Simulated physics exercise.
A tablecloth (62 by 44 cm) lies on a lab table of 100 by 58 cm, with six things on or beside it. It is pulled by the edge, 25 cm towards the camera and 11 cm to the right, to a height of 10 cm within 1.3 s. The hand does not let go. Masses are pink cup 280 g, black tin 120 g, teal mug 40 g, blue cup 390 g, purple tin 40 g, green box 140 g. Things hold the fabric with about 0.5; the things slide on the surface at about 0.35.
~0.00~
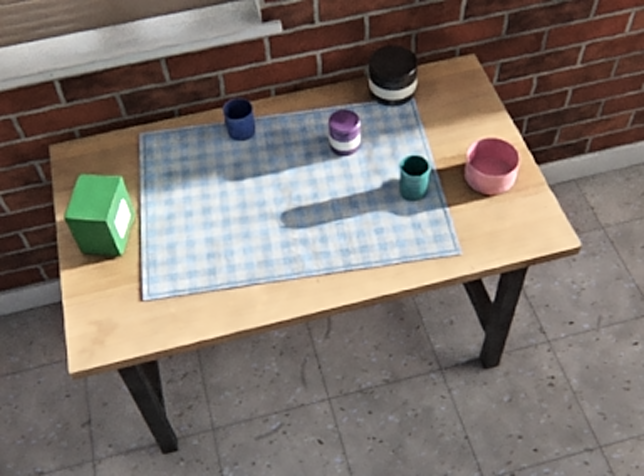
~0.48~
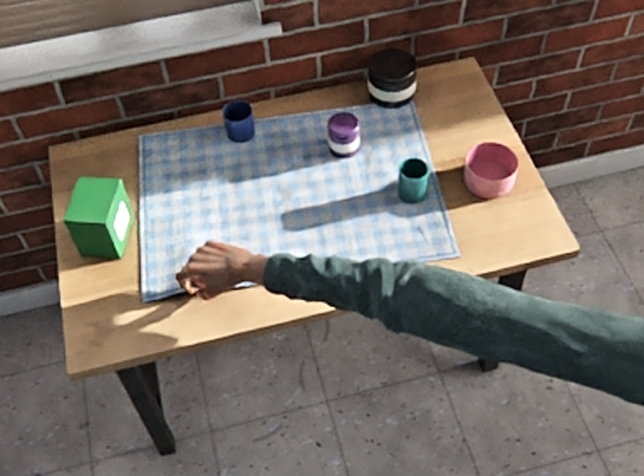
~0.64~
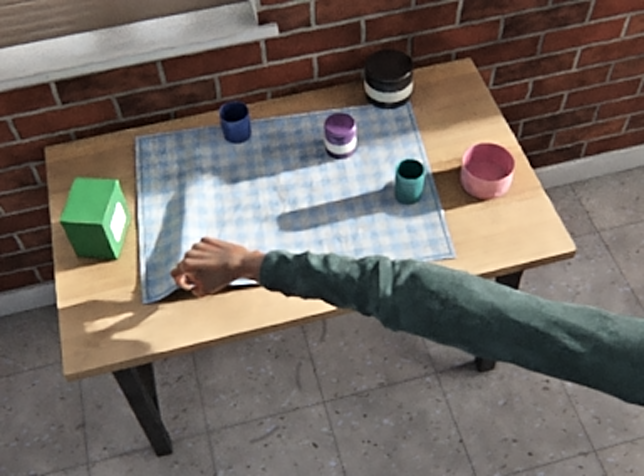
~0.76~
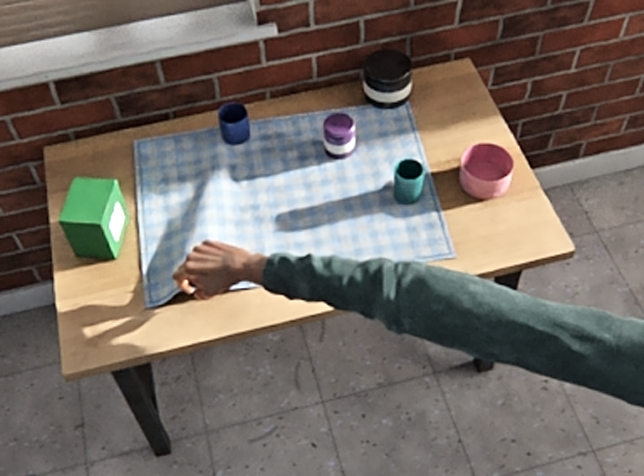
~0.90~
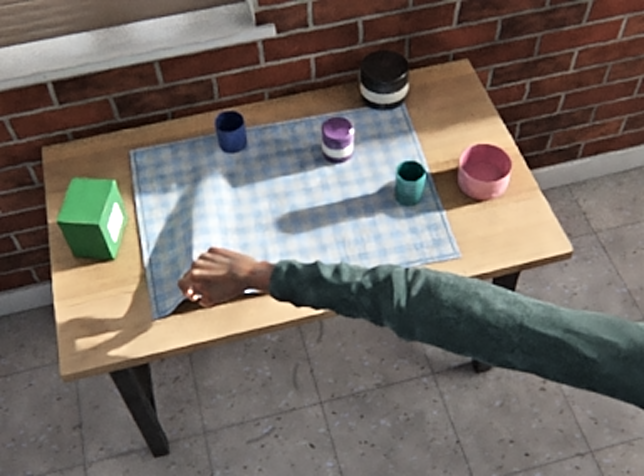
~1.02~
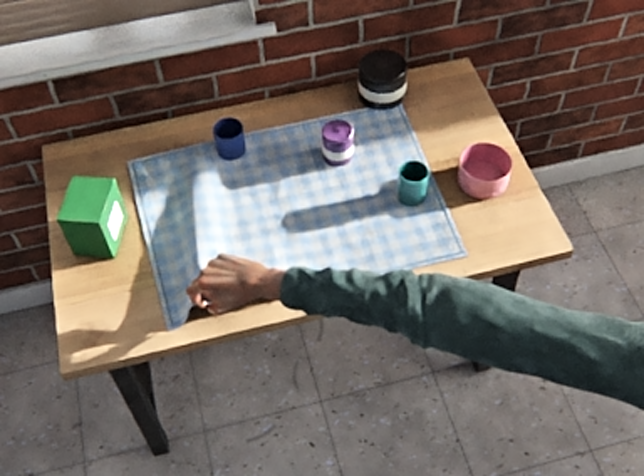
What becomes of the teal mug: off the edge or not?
The teal mug stays on.
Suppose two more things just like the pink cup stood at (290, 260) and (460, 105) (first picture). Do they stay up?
In that order: Goes over, stays on.
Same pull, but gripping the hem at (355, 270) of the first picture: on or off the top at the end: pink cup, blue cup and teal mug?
Then: Pink cup stays on, blue cup remains, teal mug drops off.
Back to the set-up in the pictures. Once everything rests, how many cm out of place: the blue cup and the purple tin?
Blue cup 30 cm, purple tin 15 cm.
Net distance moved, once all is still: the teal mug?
Teal mug 8 cm.
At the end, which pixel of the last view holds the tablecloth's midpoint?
Near (300, 269).
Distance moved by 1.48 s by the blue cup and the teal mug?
About: Blue cup 20 cm, teal mug 4 cm.
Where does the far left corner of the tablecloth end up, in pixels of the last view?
At about (143, 250).
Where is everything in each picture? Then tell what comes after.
Teal mug (415, 166); tablecloth corners (144, 300) (140, 134) (461, 254), in the first picture.
Tablecloth corners (139, 135) (460, 257); grip (195, 290), in the second picture.
Tablecloth corners (135, 137) (456, 257); grip (190, 287), in the third picture.
Tablecloth corners (134, 141) (456, 257); grip (192, 290), in the fourth picture.
Blue cup (229, 121); purple tin (337, 128); teal mug (411, 171); tablecloth corners (130, 151) (461, 257); grip (197, 297), in the fifth picture.
Teal mug (414, 171); tablecloth corners (128, 162) (468, 256); grip (206, 304), in the sixth picture.
At 1.2 s, 95 % of the tablecloth is still over the top; teal mug 3 cm off its start, blue cup 11 cm off its start, purple tin 5 cm off its start.
At 1.5 s, 90 % of the tablecloth is still over the top; teal mug 4 cm off its start, blue cup 18 cm off its start, purple tin 9 cm off its start.
At 1.7 s, 80 % of the tablecloth is still over the top; teal mug 6 cm off its start at (418, 190), blue cup 24 cm off its start at (221, 200), purple tin 13 cm off its start at (325, 170).
At 1.9 s, 75 % of the tablecloth is still over the top; teal mug 8 cm off its start, blue cup 28 cm off its start, purple tin 16 cm off its start.
At 3.5 s, 75 % of the tablecloth is still over the top; teal mug 8 cm off its start at (419, 199), blue cup 28 cm off its start at (223, 214), purple tin 16 cm off its start at (325, 181), black tin 7 cm off its start at (363, 78).
